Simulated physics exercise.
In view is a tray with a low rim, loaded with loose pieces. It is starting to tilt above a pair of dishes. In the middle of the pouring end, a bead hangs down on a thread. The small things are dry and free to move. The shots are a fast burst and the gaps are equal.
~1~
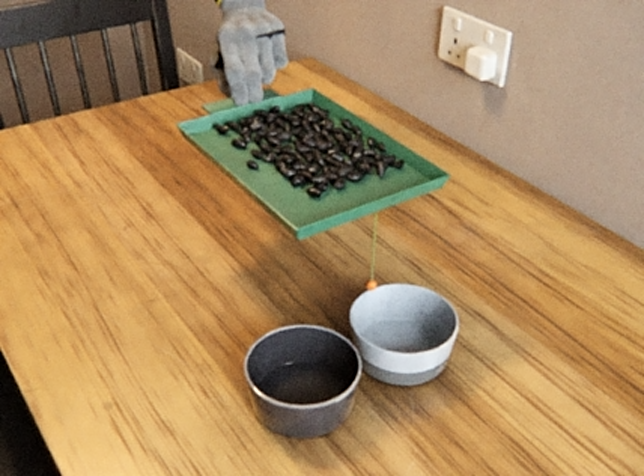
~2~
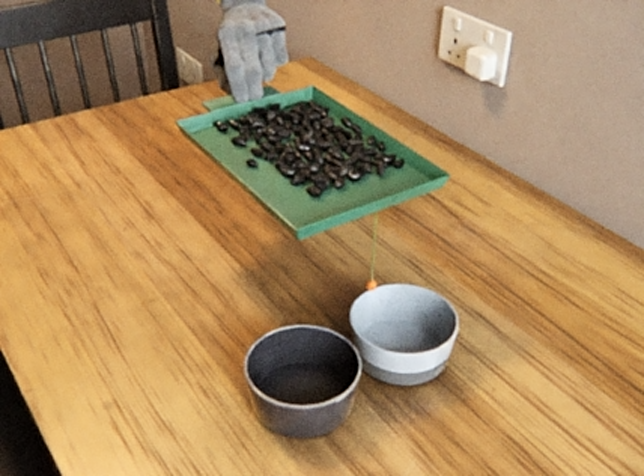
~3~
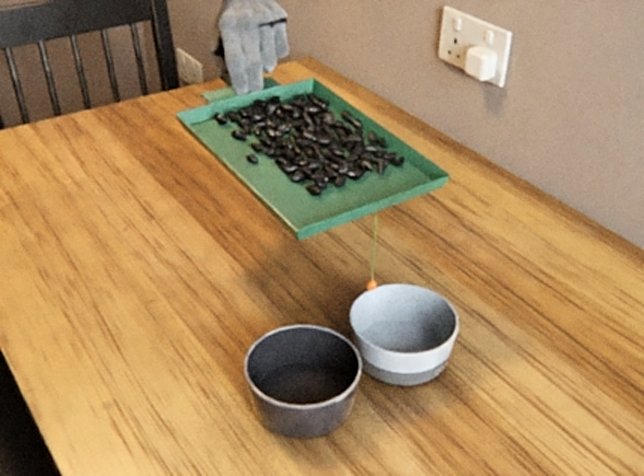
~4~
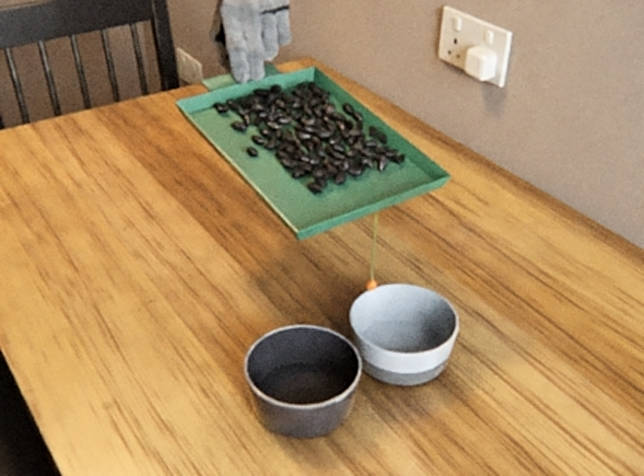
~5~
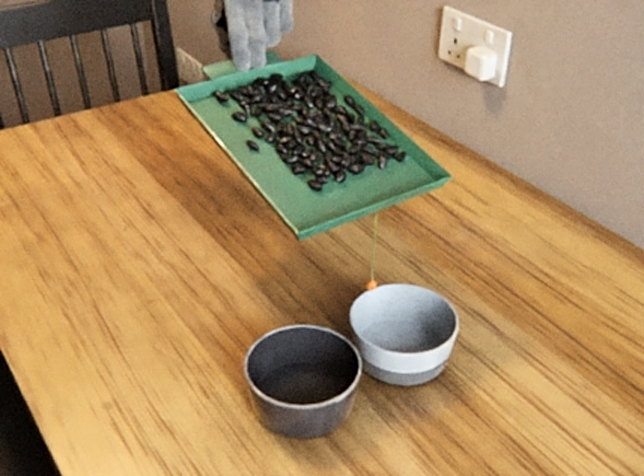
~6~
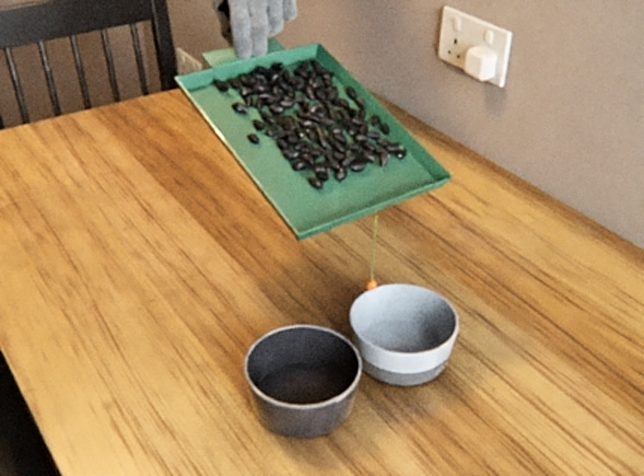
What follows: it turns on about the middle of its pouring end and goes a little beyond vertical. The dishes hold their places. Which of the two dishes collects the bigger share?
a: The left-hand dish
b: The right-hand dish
b, the right-hand dish.
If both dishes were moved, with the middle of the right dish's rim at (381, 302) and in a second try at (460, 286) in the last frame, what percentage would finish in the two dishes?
In order: 50 percent, then 70 percent.
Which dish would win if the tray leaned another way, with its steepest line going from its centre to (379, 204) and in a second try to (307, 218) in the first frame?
Case one: The dish at right. Case two: The dish at left.
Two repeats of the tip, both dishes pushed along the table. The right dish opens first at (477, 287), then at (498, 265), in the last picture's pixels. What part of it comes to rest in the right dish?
The first position comes out at 10 per cent, the other at 0 per cent.
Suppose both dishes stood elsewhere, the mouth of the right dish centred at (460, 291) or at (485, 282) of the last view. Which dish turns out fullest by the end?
In the first try it's the left-side dish, and in the second it's the left-side dish.
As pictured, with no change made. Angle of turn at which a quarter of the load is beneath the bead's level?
90°, roughly.
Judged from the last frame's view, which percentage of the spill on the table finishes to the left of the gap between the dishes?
I'd put it at around 20 per cent.
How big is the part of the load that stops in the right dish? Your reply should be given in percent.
Close to 50 in every hundred pieces.
Soon, tray tipped steeply; nearly all on the tray; a small part in the air.
A while on, tray tipped right over; about half on the tray; a small part in the left dish; about a quarter in the right dish; a stray few outside both; about a quarter in the air.
Towards the end, tray tipped past a quarter turn; about a quarter in the left dish; about half in the right dish; about a quarter outside both.
Finally, tray tipped past a quarter turn; about a quarter in the left dish; about half in the right dish; about a quarter outside both.
